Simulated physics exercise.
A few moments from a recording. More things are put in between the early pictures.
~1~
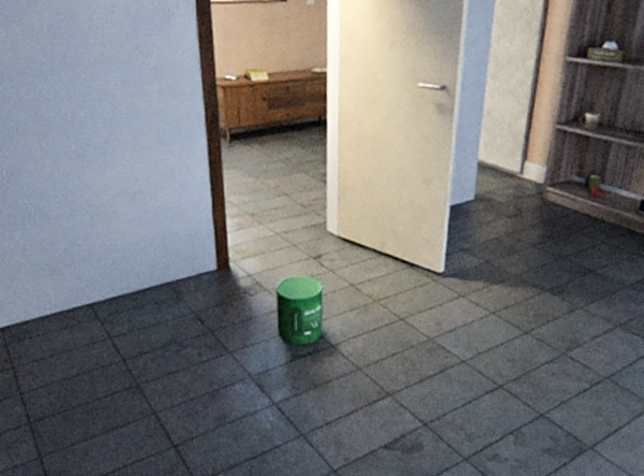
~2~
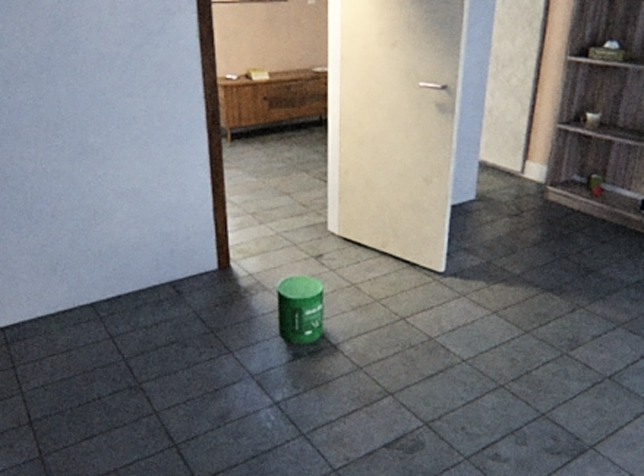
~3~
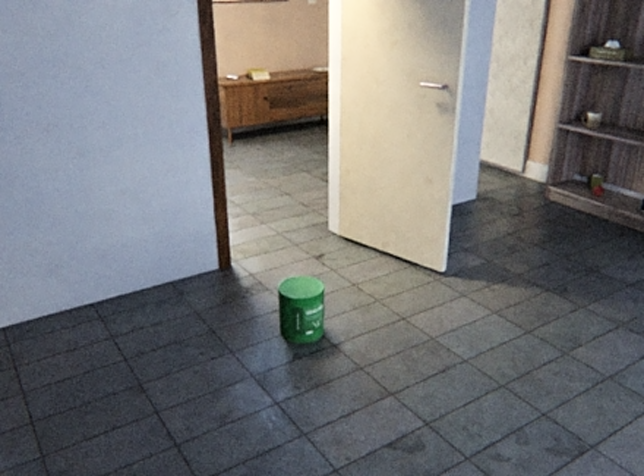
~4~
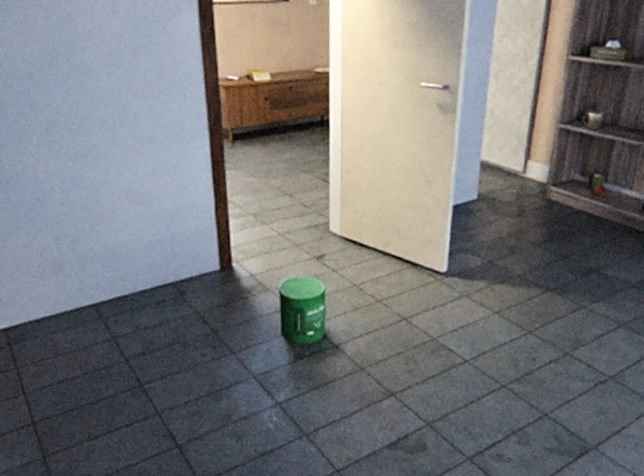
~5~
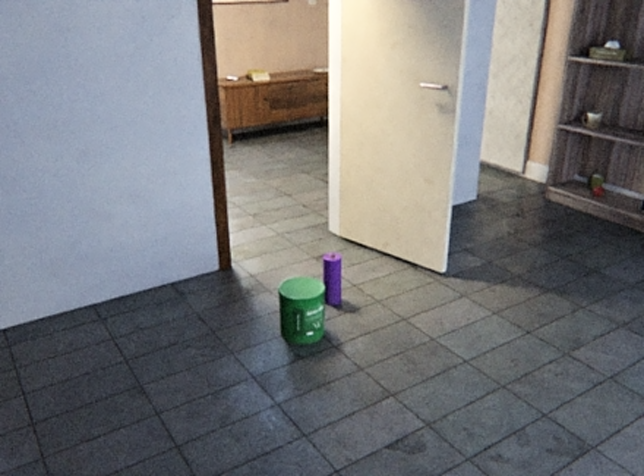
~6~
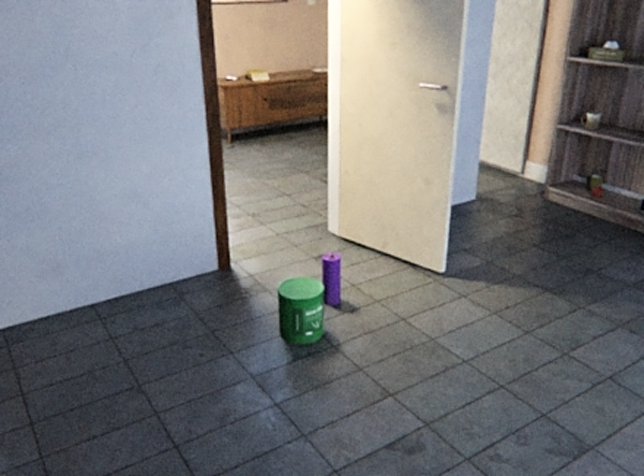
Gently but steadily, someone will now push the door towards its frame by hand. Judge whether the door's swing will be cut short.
No, chances are the door will go the distance.
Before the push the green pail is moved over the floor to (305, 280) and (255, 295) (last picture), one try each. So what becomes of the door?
Try one: Gets held up; try two: Swings all the way.
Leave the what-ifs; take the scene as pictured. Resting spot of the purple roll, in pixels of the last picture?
Around (272, 297).
Then, 1.00 s on from there, door at 49°; purple roll shifted a little near (325, 281).
Then, 1.40 s on from there, door at 12°; purple roll on its side near (288, 304).
In the end, door at 0°; toppled on the floor, purple roll; green pail unmoved. At the end, from the last picture's camera, purple roll near (272, 297).
